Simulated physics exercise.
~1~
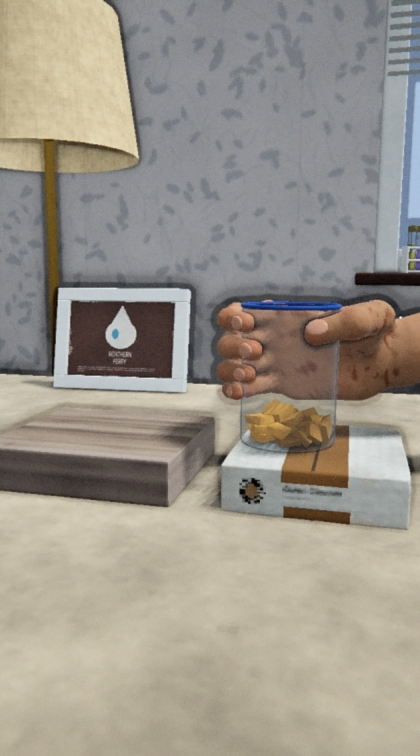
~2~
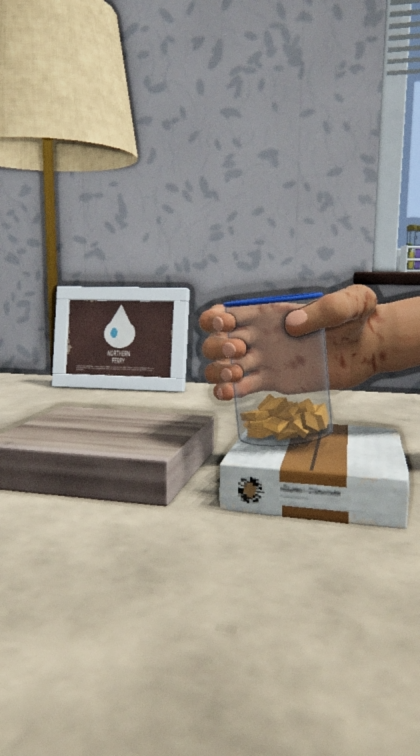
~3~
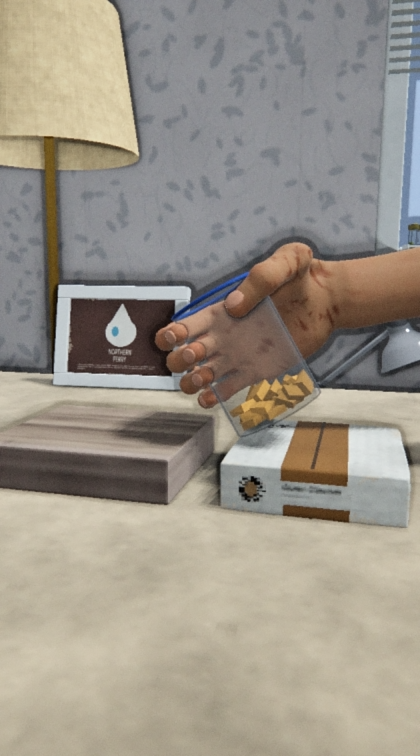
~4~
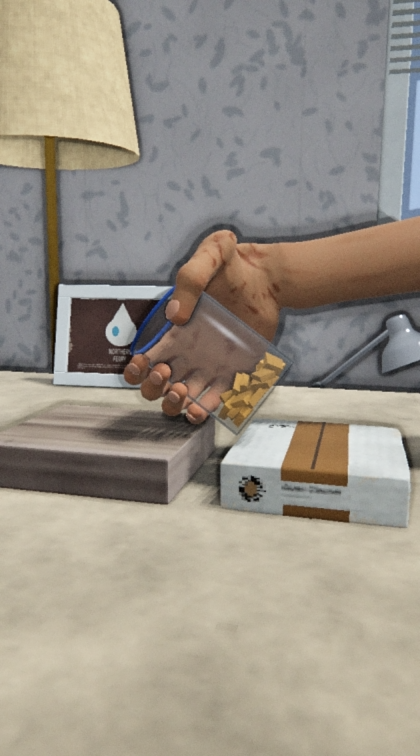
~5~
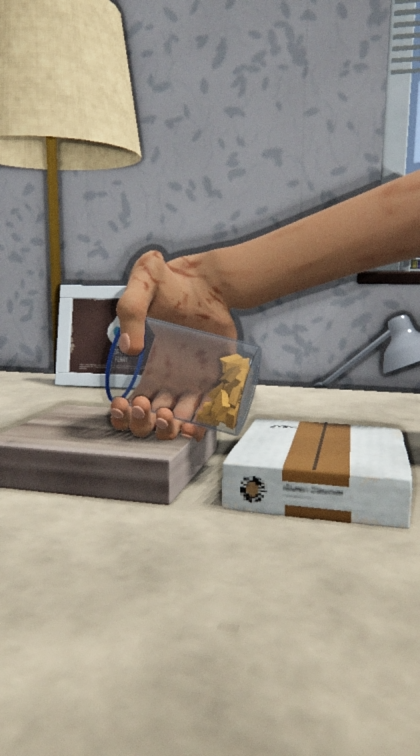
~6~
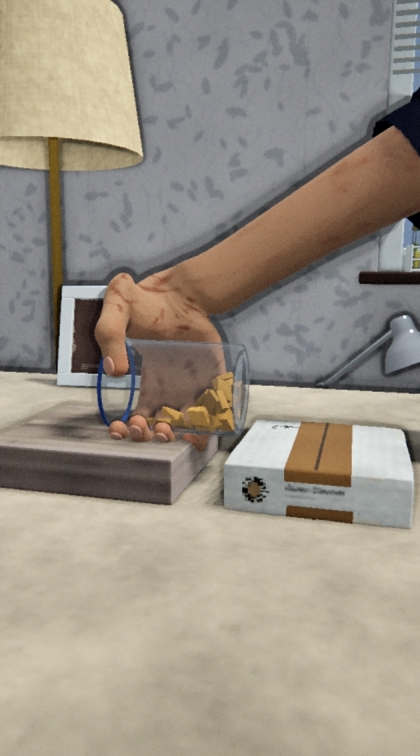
On a pale tabletop, a hand tipping a blue-rimmed clear tub leftward onto its side beside a block, yellowish chunks staying inside.
